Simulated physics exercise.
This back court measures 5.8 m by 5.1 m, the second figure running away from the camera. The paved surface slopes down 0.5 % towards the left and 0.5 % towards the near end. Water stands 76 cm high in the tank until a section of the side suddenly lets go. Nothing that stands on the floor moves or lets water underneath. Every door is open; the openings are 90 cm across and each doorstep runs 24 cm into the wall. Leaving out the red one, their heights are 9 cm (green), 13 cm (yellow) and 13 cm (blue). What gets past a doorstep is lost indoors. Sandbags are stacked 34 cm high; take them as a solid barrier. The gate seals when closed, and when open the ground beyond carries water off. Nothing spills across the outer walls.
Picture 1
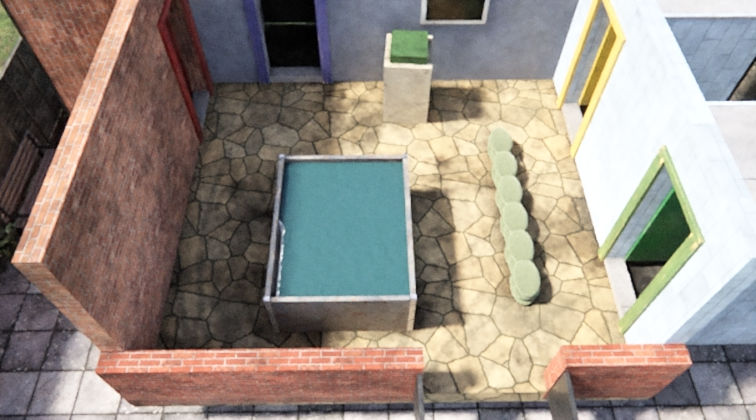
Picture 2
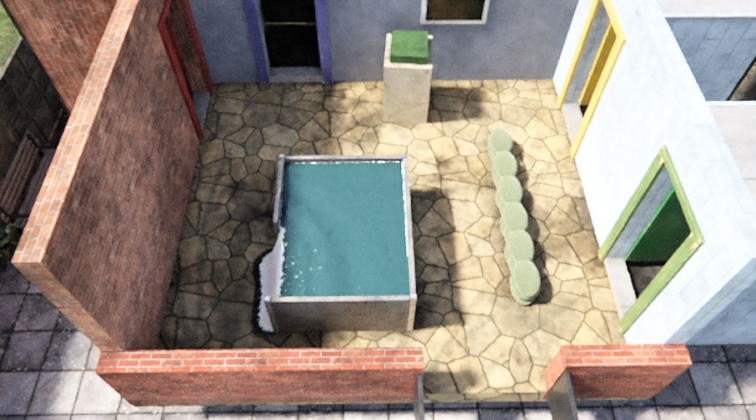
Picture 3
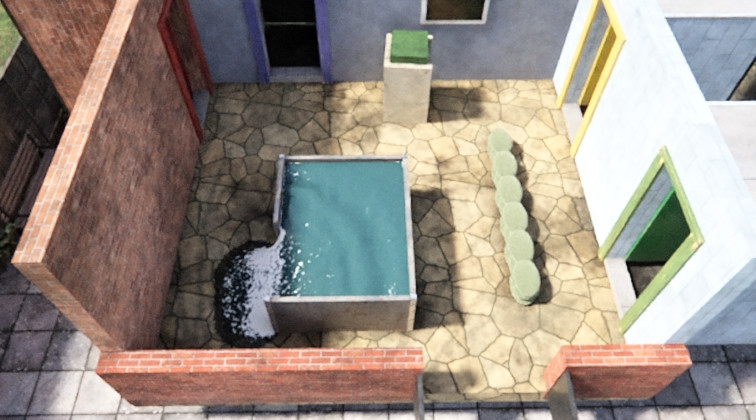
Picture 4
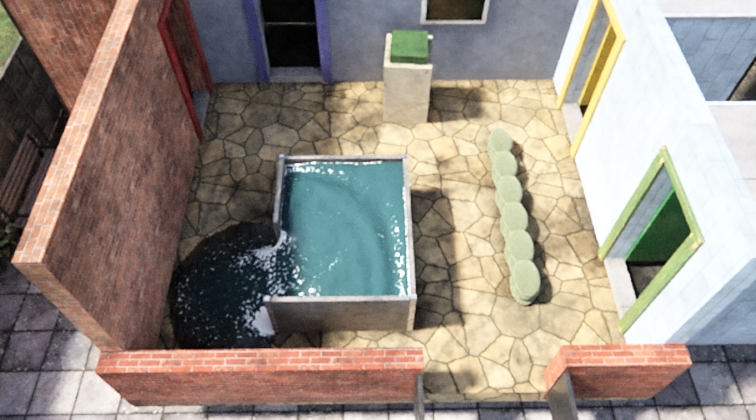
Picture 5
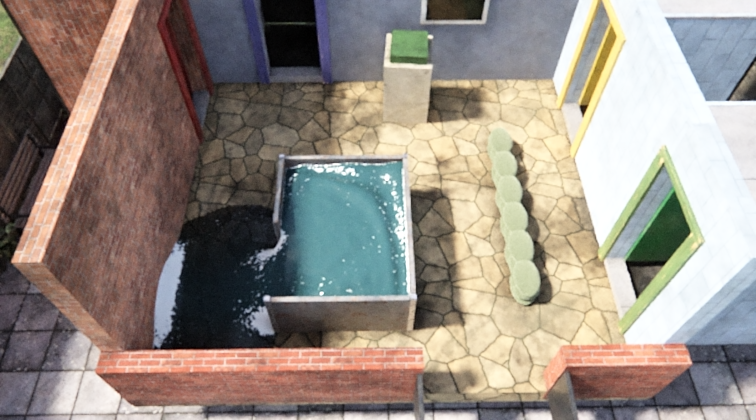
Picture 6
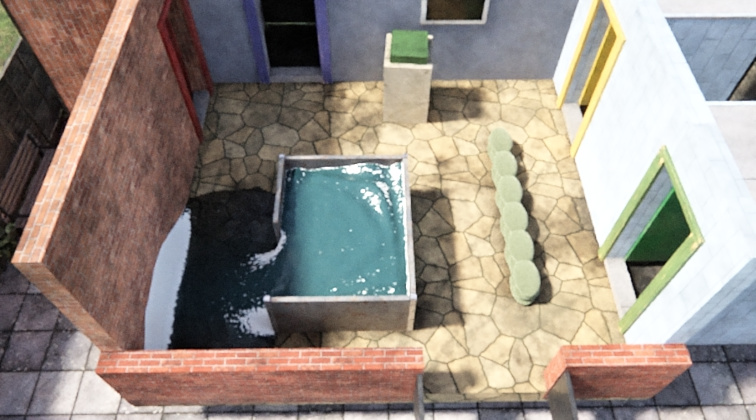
Water pouring from the left side of a raised tank and spreading across stone paving to the brick wall in a walled courtyard.
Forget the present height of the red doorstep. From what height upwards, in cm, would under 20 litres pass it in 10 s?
About 14 cm.
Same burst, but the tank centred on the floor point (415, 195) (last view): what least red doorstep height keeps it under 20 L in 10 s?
Then roughly 13.0 cm.
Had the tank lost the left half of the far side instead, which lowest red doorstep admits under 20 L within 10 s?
About 22 cm.
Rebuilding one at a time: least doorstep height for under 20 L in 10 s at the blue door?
Roughly 16 cm at blue.
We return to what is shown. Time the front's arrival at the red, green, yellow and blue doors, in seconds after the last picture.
Arrival: Red 0.7 s, green 2.4 s, yellow 4.0 s, blue 1.5 s.
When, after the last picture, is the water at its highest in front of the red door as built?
At about 6.5 s.
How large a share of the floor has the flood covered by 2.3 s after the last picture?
About 50 per cent.
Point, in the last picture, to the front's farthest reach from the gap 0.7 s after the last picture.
At about (207, 115).
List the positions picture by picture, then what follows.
Still water, 76 cm deep, in the tank at (342, 225); the red door at (190, 67) is dry, in the first picture.
The front is at (259, 270), 0.3 m from the gap at (280, 280); 0.3 m2 of floor is wet, 76 cm left at the back, in the second picture.
The gap is at (280, 282), the front 0.8 m out at (221, 283); the back of the tank holds 76 cm, in the third picture.
Water pours out at (281, 283) and has run 1.4 m, to (176, 304); about 9 cm deep outside, 71 cm at the back, in the fourth picture.
Water pours out at (281, 283) and has run 1.5 m, to a hidden place; about 7 cm deep outside, 64 cm at the back, in the fifth picture.
Water pours out at (281, 283) and has run 1.7 m, to (188, 206); about 8 cm deep outside, 66 cm at the back; the red door at (190, 67), 3.5 m from the gap, is still 1.7 m from the nearest water, in the sixth picture.
Then, 0.7 s after the last picture water covers 15 % of the floor, deepest (62 cm) near (151, 378); 2 cm at the red door, 0 litres in over its 12 cm doorstep.
Then, 2.3 s after the last picture water covers 50 % of the floor, deepest (34 cm) near (151, 378); 6 cm at the red door, 0 litres in over its 12 cm doorstep.
Then, 9.3 s after the last picture water covers 95 % of the floor, deepest (12 cm) near (185, 216); 11 cm at the red door, 41 litres in over its 12 cm doorstep.
At the red door as built, the water peaked near 17 cm, 6.7 s after the last picture.
With a doorstep of 12 cm, 41 litres would have come in within the 10 s; with 16 cm, 9 litres. So under 20 litres takes about 14 cm.
